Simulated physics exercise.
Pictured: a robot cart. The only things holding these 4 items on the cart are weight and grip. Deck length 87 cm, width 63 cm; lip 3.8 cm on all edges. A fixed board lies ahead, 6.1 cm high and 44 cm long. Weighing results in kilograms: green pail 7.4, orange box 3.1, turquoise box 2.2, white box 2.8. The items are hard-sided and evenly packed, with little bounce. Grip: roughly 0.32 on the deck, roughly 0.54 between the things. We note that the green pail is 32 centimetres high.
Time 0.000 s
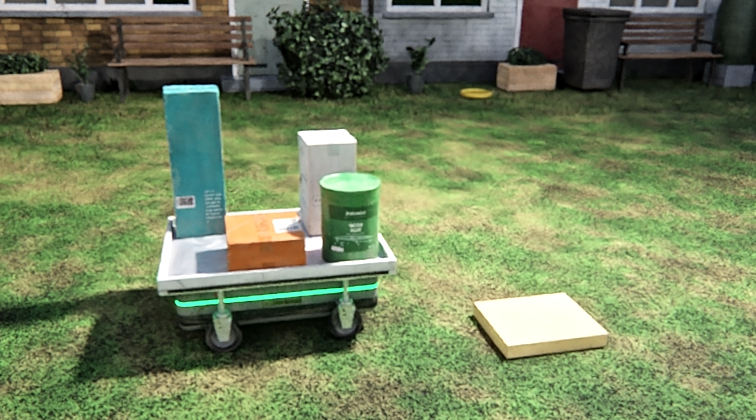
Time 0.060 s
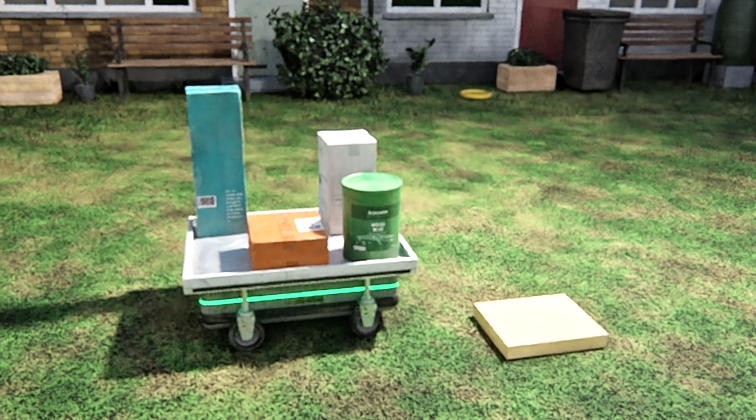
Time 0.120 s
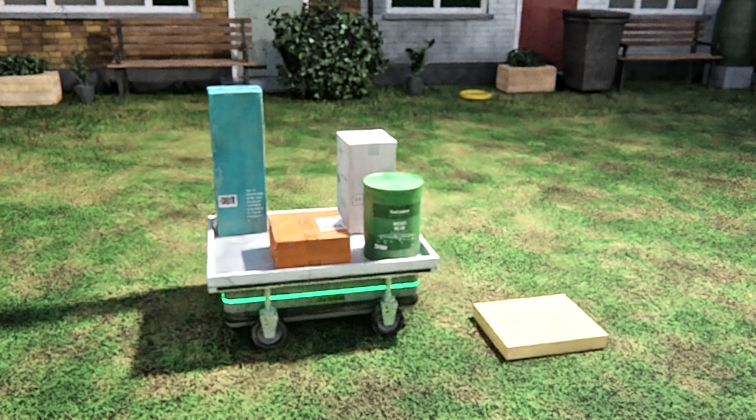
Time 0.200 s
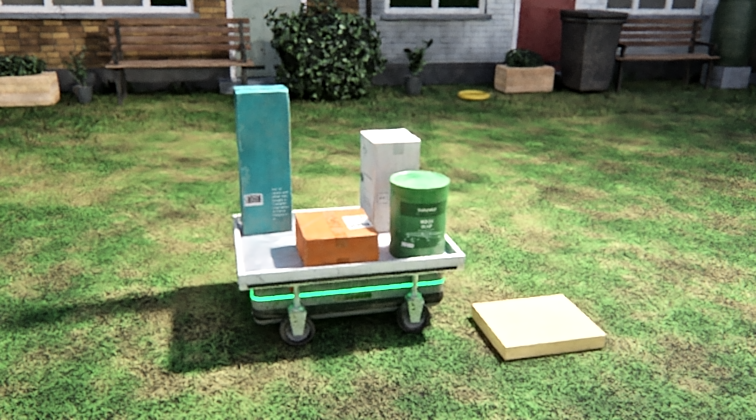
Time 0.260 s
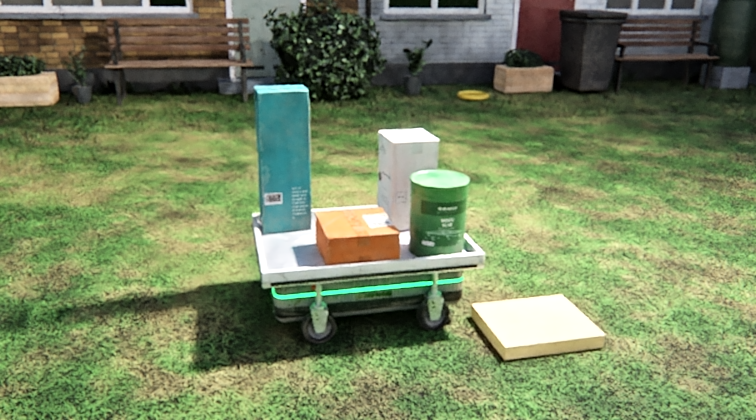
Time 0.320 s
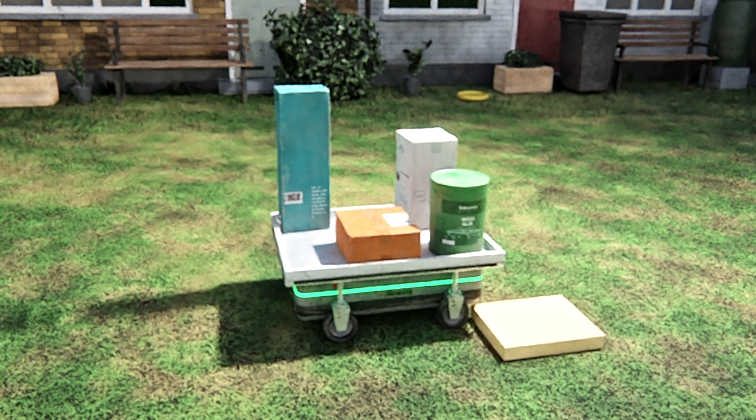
A grassy yard with benches, shrubs and planters along the house fronts behind is seen from a slightly raised, unmoving camera. A wheeled cart with a glowing green strip carries a tall turquoise box at left, an orange box in front, a white box behind and a green pail at right, while a flat pale-yellow slab lies on the grass to the right. The cart rolls steadily rightward, its load upright, until its front wheel is close beside the slab.
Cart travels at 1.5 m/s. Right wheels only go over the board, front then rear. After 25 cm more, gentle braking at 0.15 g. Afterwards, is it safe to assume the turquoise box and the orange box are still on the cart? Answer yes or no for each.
Turquoise box: Yes; orange box: Yes.
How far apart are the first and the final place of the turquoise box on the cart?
About 2 cm.
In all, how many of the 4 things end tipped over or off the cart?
The count is 2.
After 0.52 s, 78 cm covered; orange box 8° off upright near (438, 219); green pail 15° off upright; white box 17° off upright.
After 0.82 s, 123 cm covered; turquoise box 4° off upright near (460, 123); orange box 4° off upright near (521, 212); green pail 41° off upright.
After 1.12 s, 168 cm covered; turquoise box 12° off upright near (555, 143); orange box moved 10 cm near (604, 216); green pail 49° off upright.
After 1.62 s, 229 cm covered; orange box moved 11 cm near (716, 209); turquoise box moved 3 cm near (657, 143); white box on its side.
In the end (3.6 s), toppled on the cart, green pail and white box; not toppled but over 10 cm from the start, orange box; the last one under 10 cm from the start. In the last view, turquoise box near (698, 142).
